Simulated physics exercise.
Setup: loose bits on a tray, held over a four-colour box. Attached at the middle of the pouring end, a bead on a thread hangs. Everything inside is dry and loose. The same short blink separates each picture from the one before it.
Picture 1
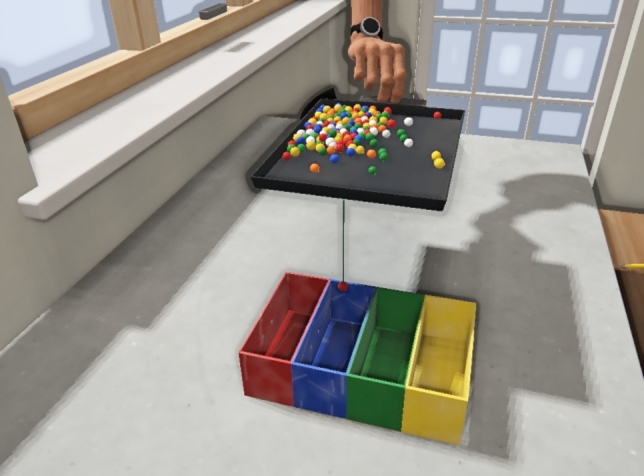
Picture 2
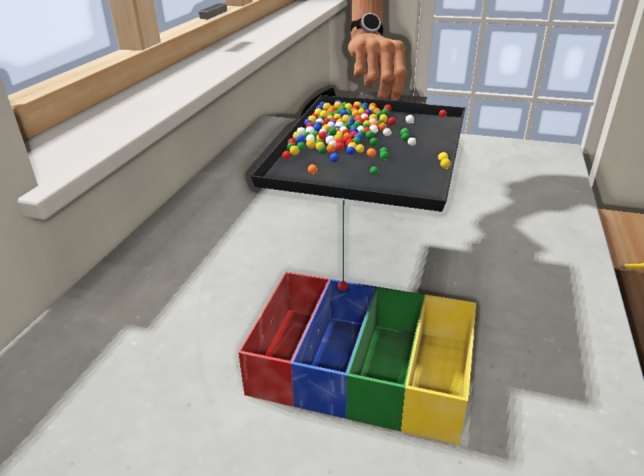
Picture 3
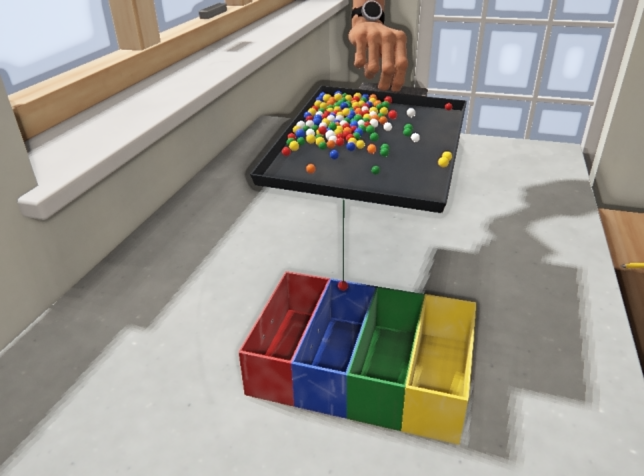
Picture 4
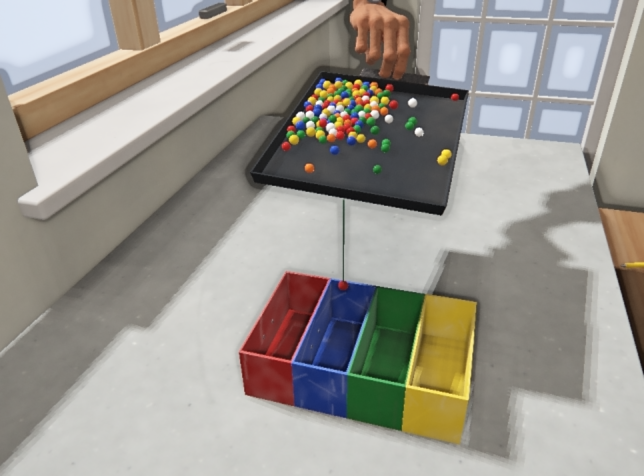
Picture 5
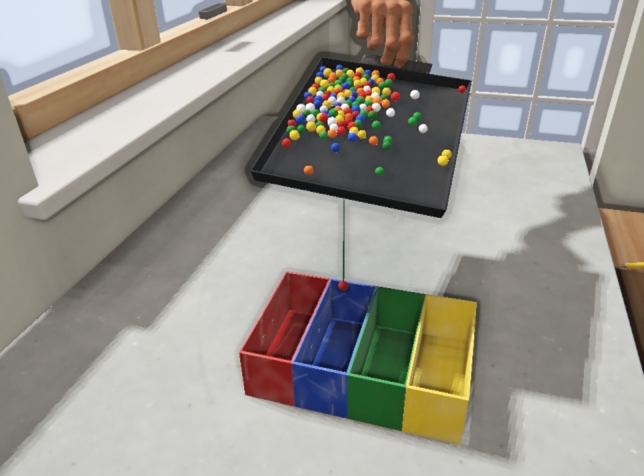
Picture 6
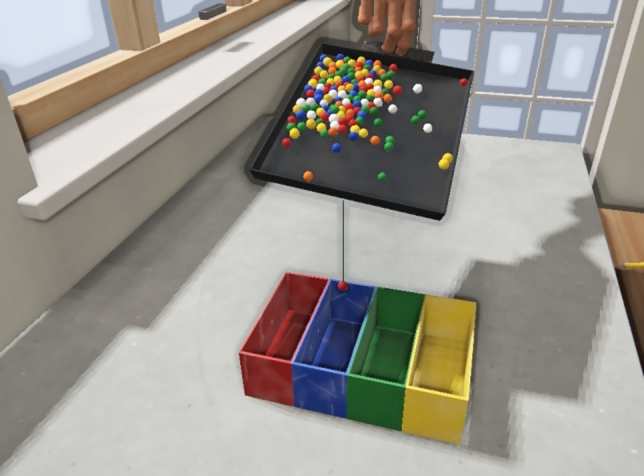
A hand gradually tilts a black tray of colourful beads toward its lower right corner.
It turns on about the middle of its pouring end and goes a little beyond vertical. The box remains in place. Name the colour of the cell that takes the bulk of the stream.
Yellow.
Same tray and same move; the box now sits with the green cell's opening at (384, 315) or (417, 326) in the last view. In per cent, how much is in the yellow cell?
I'd expect some 60 percent, and then some 20 percent.
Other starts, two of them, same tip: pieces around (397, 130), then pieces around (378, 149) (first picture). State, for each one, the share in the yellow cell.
The first gives 50 %, the second 50 %.
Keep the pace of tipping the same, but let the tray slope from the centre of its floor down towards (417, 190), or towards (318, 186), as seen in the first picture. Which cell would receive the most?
First: The cell in yellow. Second: Red.
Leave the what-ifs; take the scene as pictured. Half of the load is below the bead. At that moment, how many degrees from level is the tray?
Near 65 degrees.
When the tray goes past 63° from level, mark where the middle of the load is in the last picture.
The middle of the load sits near (415, 269).
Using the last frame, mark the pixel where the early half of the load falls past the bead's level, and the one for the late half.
(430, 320) first, (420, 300) later.
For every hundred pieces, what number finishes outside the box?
Somewhere around 10 in a hundred.
Soon, tray tipped steeply; about half on the tray; about a quarter in the yellow cell; a small part in the green cell; a small part in the blue cell; a stray few in the red cell; about a quarter falling or outside the box.
A while on, tray tipped past a quarter turn; a stray few on the tray; about half in the yellow cell; about a quarter in the green cell; a stray few in the blue cell; a stray few in the red cell; a small part falling or outside the box.
Towards the end, tray tipped past a quarter turn; about half in the yellow cell; about a quarter in the green cell; a small part in the blue cell; a stray few in the red cell; a small part falling or outside the box.
Finally, tray tipped past a quarter turn; about half in the yellow cell; about a quarter in the green cell; a small part in the blue cell; a stray few in the red cell; a small part outside the box.
